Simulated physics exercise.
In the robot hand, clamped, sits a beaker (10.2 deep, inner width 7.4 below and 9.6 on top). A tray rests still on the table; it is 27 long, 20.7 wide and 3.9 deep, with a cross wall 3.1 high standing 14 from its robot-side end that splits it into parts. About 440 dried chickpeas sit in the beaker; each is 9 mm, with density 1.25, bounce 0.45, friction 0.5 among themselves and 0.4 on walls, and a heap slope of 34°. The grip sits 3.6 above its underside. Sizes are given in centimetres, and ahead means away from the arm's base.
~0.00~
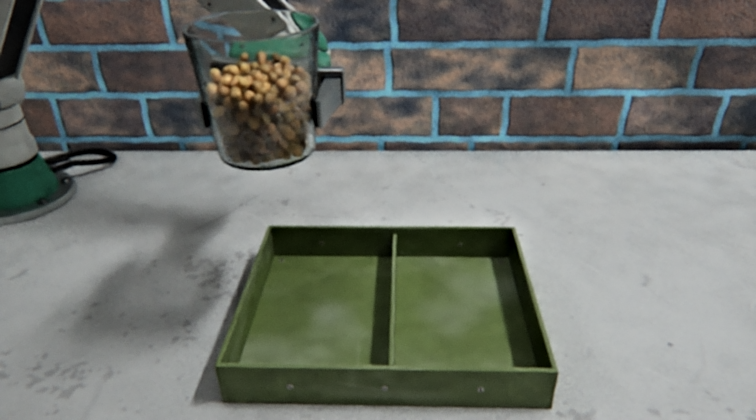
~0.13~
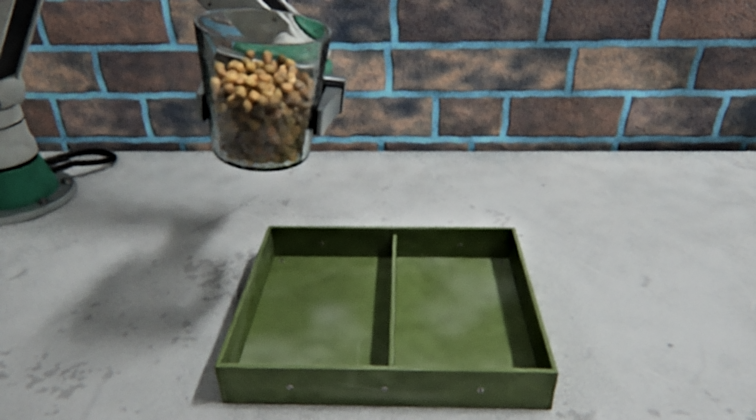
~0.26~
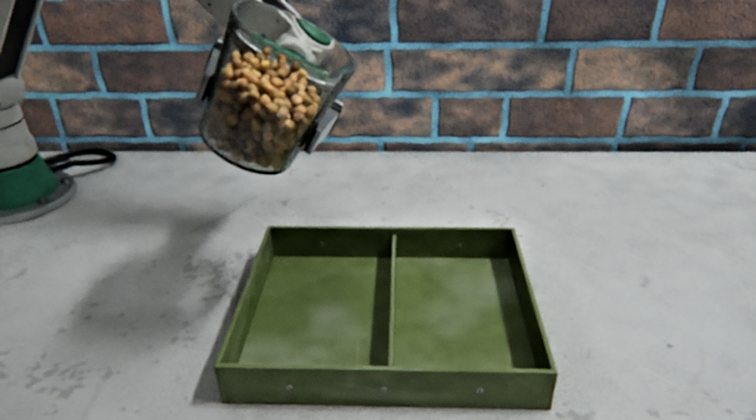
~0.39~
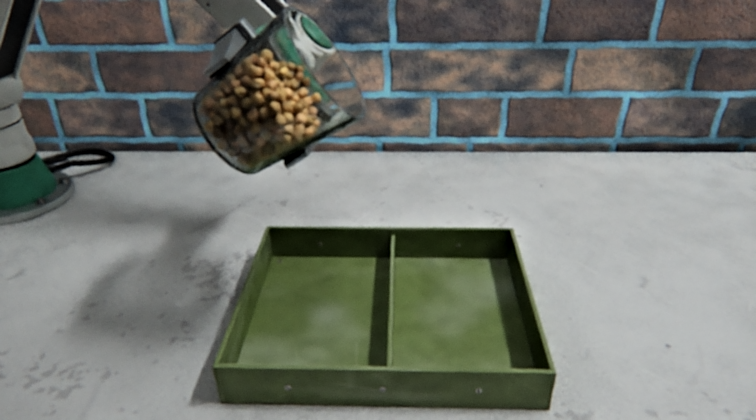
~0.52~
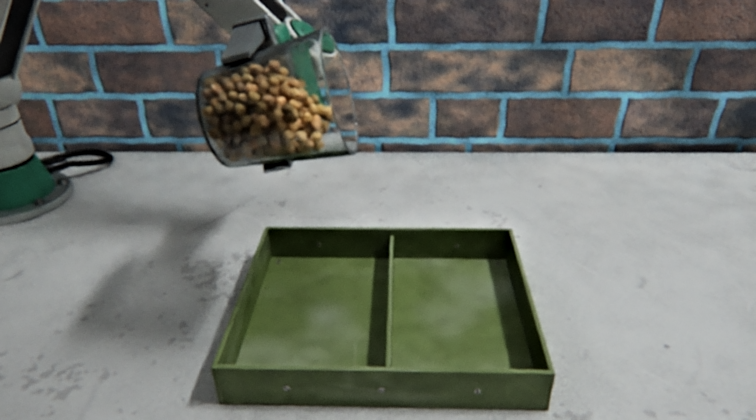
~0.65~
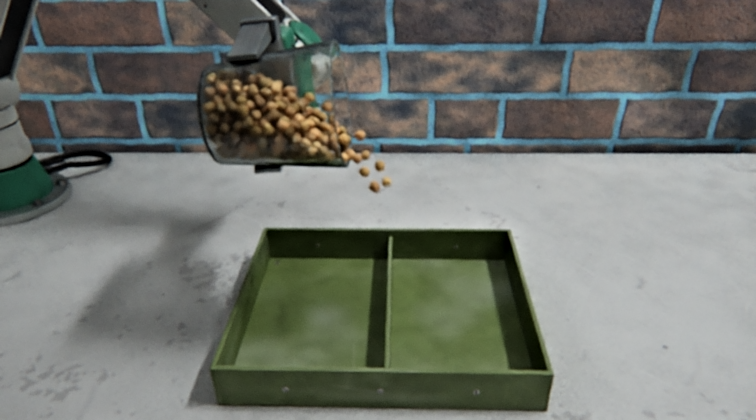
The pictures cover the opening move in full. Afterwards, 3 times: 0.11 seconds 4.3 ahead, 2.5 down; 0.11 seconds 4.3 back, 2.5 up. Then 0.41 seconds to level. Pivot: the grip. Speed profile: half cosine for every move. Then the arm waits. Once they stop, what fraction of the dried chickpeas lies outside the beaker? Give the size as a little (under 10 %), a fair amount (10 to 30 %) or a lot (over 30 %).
A lot.
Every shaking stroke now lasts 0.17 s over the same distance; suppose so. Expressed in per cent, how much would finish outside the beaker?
The share would be near 70 %.
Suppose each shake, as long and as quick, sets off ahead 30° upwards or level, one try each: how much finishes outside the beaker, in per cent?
About 100 and 95 per cent.
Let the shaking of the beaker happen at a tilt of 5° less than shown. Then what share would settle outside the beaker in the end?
Estimate: Close to 60 per cent.
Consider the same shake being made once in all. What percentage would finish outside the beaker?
In that case it would be near 55 percent.
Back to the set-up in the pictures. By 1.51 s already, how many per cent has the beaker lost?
Around 75 percent at that moment.
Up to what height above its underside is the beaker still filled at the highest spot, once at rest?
Top of the fill: Near 4.5 cm.
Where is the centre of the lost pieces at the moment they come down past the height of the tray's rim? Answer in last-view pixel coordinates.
Estimated centre near (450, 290) in pixels.
By 1.08 s, tilted 85° forward, highest piece 22 above the table; 203 in the far-side part, 190 in the beaker, 3 in the robot-side part, 2 on the table or floor, 46 in flight or on a rim.
By 1.51 s, tilted 45° forward, highest piece 24 above the table; 311 in the far-side part, 101 in the beaker, 22 in the robot-side part, 5 on the table or floor, 5 in flight or on a rim.
By 1.92 s, level, highest piece 23 above the table; 316 in the far-side part, 100 in the beaker, 23 in the robot-side part, 5 on the table or floor.
By 2.97 s, level, highest piece 23 above the table; 316 in the far-side part, 100 in the beaker, 23 in the robot-side part, 5 on the table or floor.
Final count, 316 in the far-side part, 100 in the beaker, 23 in the robot-side part, 5 on the table or floor. That is 77 % outside the beaker.
